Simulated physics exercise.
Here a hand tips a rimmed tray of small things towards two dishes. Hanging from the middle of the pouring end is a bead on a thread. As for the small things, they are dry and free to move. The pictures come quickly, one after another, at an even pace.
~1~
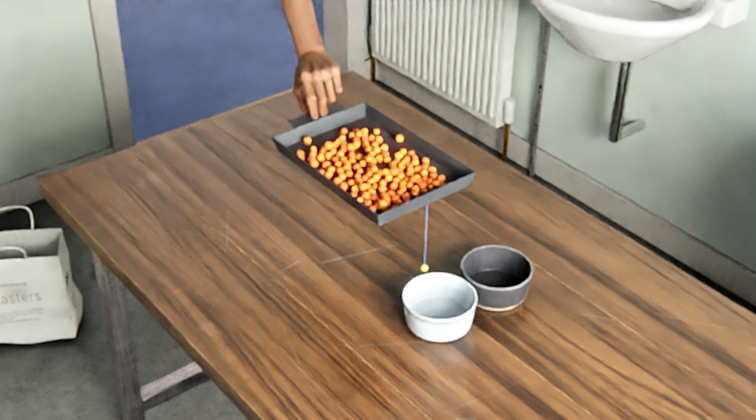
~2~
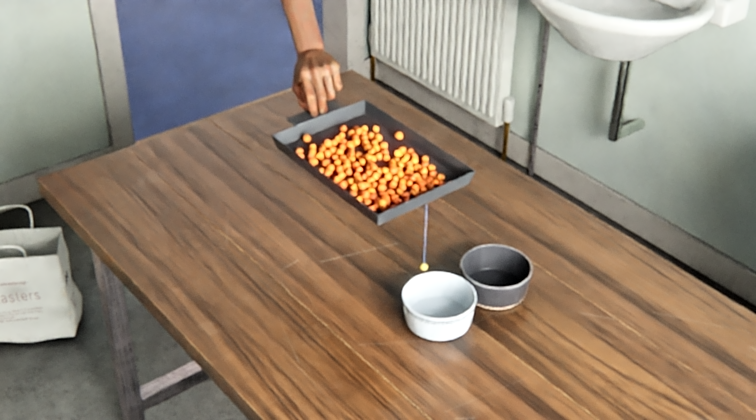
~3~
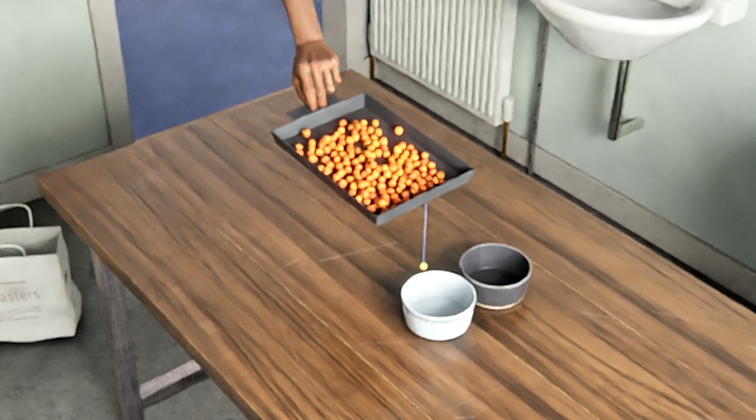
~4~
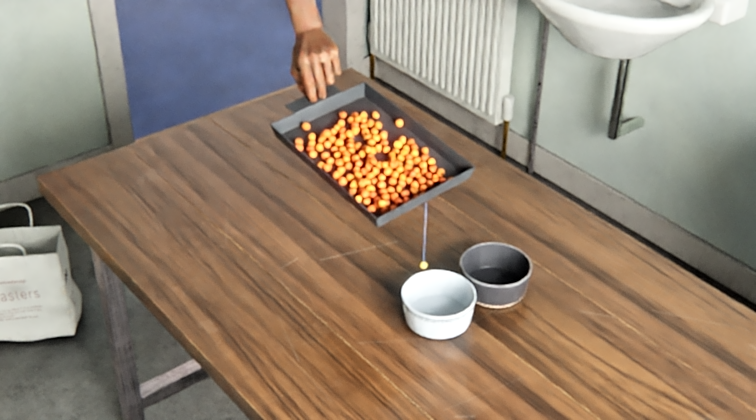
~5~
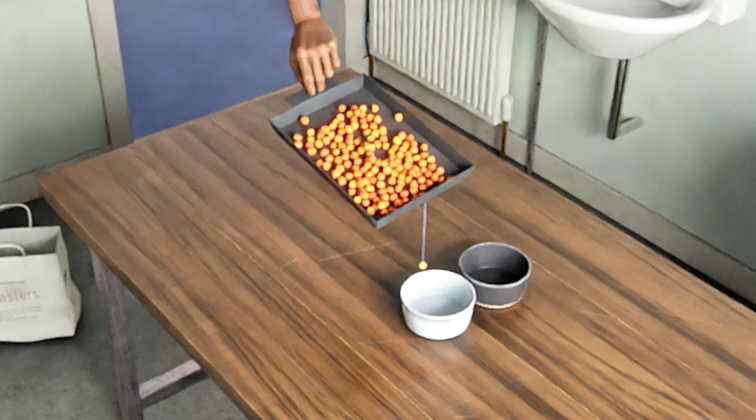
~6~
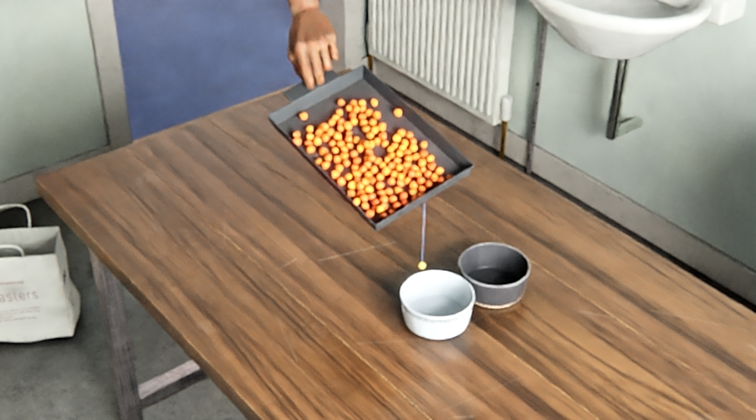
The footage shows a hand at the far end of a dark rimmed tray of small orange, round pieces, gradually raising that end and tilting the tray toward its left front corner above two empty bowls, one white, one dark.
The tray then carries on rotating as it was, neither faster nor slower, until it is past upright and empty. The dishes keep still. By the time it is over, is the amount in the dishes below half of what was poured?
Yes - I'd say the dishes miss most of it, honestly.
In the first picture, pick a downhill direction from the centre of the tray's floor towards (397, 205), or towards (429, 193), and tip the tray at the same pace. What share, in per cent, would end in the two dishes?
For the first it's near 40 %, for the second near 80 %.
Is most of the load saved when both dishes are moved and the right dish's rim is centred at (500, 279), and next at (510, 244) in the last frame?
For the two tries in order: Not as much as half, not as much as half.
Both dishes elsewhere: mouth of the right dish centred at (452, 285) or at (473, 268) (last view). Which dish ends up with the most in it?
One: The left-hand dish. Two: The left one.
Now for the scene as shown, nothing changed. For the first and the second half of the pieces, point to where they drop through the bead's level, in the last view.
Early-half point (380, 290); late-half point (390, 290).
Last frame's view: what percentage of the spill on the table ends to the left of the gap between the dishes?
Share to the left: Near 90 per cent.
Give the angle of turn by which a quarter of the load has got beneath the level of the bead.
Angle: Approx. 100 degrees.
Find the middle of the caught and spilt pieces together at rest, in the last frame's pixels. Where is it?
Close to (382, 339) in the last picture.
Soon after the last picture, tray tipped steeply; all on the tray.
A little later, tray tipped past a quarter turn; a small part on the tray; a small part in the left dish; about two thirds outside both; about a quarter in the air.
Later still, tray tipped past a quarter turn; a small part in the left dish; nearly all outside both.
At rest, tray tipped past a quarter turn; a small part in the left dish; none in the right dish; nearly all outside both.
